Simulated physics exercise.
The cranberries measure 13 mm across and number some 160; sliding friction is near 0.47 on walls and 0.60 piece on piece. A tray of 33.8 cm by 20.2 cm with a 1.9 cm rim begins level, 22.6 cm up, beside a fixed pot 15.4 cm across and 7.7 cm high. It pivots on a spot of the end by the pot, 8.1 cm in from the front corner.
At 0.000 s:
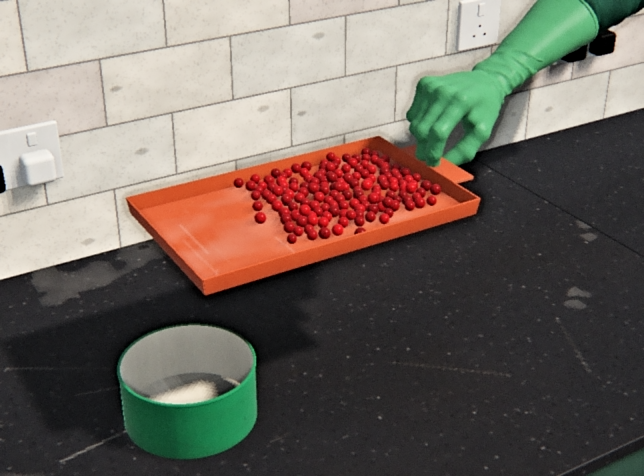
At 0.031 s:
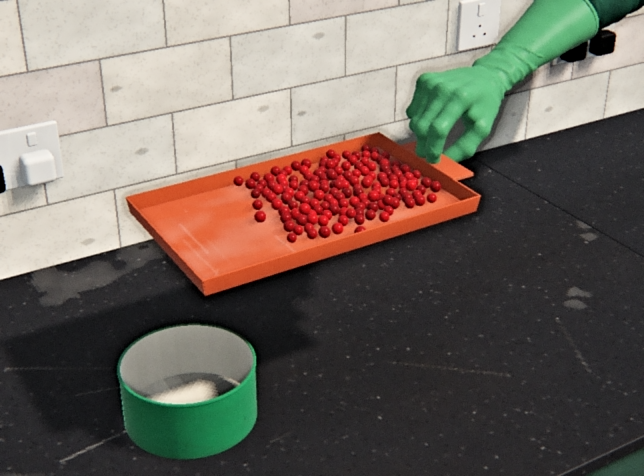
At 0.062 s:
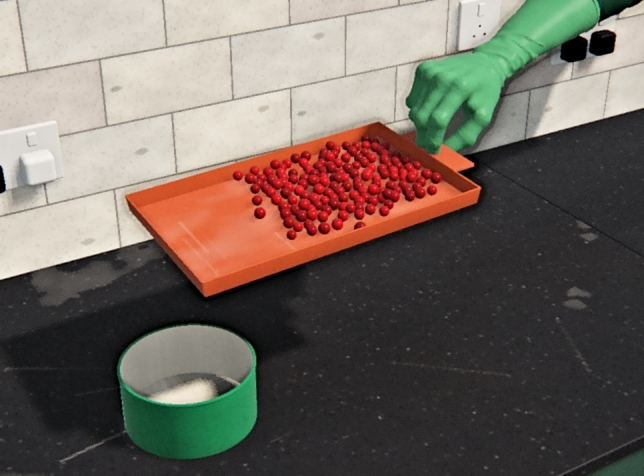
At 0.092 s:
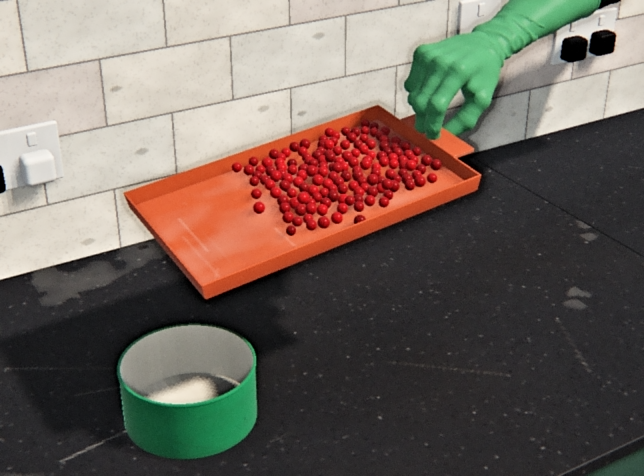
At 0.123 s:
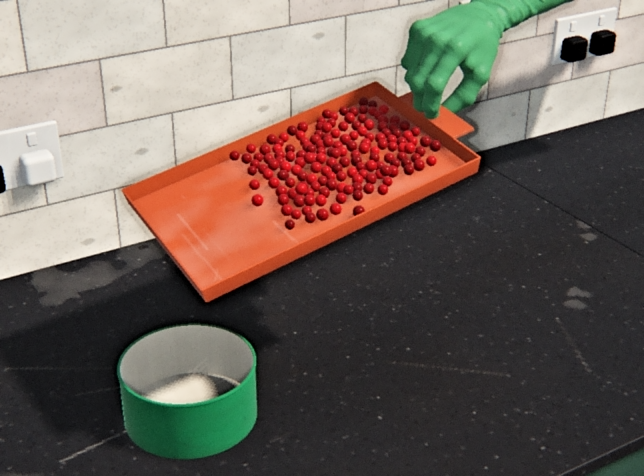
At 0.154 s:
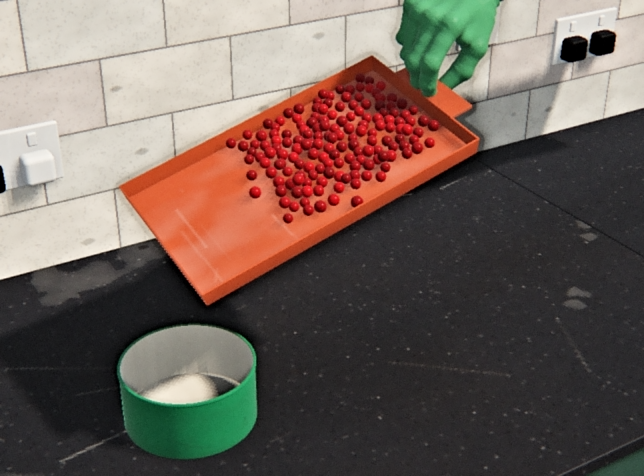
On a dark countertop, a green-gloved hand raises the right side of an orange tray of red berries.
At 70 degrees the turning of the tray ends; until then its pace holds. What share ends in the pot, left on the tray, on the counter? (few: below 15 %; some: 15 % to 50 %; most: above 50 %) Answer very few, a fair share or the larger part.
Pot very few, tray very few, counter the larger part.
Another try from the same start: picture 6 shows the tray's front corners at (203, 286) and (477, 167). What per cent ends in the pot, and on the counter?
Pot 0, counter 65.
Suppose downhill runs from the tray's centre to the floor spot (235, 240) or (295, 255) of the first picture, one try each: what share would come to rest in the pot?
About 0 and 0 per cent.
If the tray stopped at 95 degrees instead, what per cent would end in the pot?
It would be near 0 per cent.
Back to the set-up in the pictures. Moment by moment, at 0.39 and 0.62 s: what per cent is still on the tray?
About 100, 10.
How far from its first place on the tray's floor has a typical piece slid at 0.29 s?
Roughly 1 cm.
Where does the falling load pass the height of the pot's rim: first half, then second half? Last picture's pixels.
First near (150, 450), later near (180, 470).
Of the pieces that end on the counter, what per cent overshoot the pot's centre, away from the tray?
Some 100 per cent.
After 0.29 s, tilt 46 degrees; the tray holds 100 %, the pot 0 %.
After 0.39 s, tilt 65 degrees; the tray holds 100 %, the pot 0 %.
After 0.62 s, tilt 70 degrees; the tray holds 10 %, the pot 0 %.
At rest (1.6 s), pot 0 %, tray 5 %, counter 95 %.
